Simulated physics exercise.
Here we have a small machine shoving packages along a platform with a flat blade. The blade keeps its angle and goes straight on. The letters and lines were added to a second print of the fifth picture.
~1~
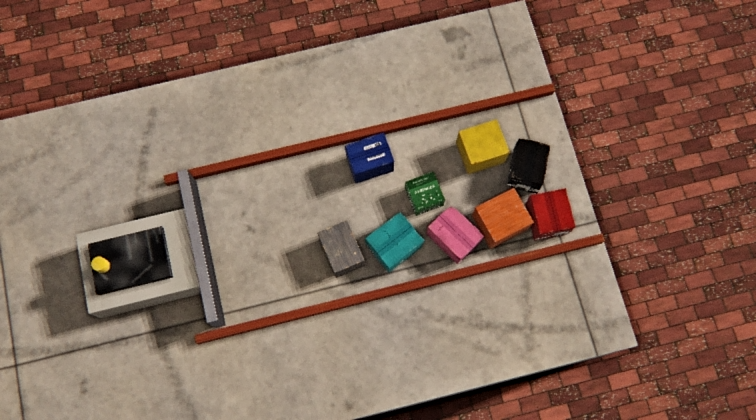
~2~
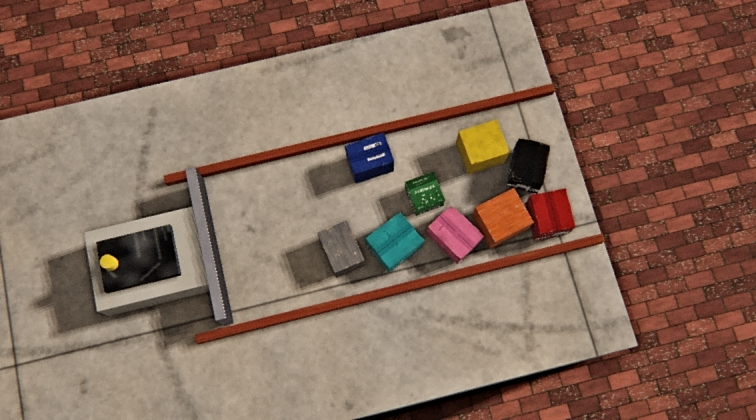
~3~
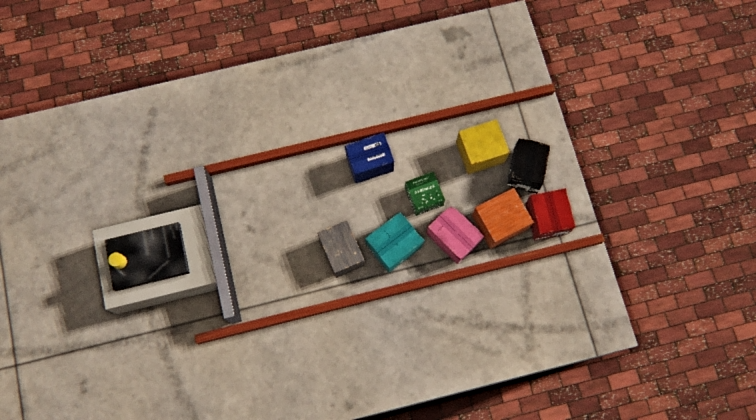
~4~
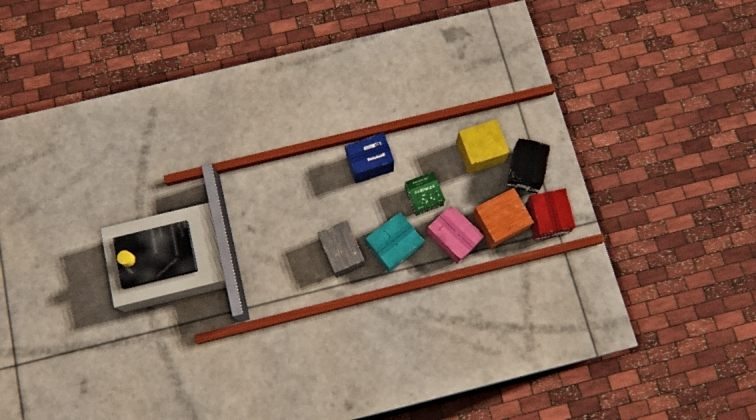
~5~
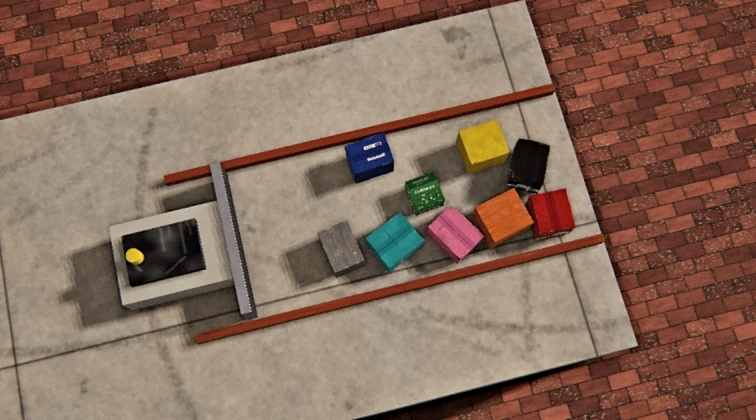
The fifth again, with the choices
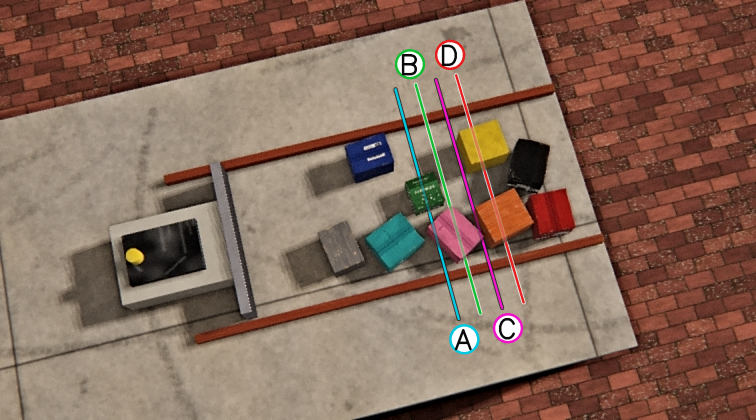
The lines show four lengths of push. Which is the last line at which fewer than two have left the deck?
Line B.
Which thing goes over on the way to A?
The red parcel goes over.
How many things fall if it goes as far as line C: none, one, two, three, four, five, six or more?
By then, two.
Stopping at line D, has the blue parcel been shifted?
Yes.
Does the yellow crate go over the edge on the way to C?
No.
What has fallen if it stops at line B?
The red parcel.
On the marked copy, A at (426, 200); B at (447, 195); C at (468, 190); D at (489, 185).
Following B. Soon after the start, robot (248, 232); red parcel (550, 215); black parcel (528, 166).
Later, robot (327, 213); red parcel (569, 211); orange crate (528, 213).
In the end, robot (387, 198); red parcel over the edge; orange crate (586, 199); one fallen.
As for the rest, A is within the limit but short; C drops two; D drops two.
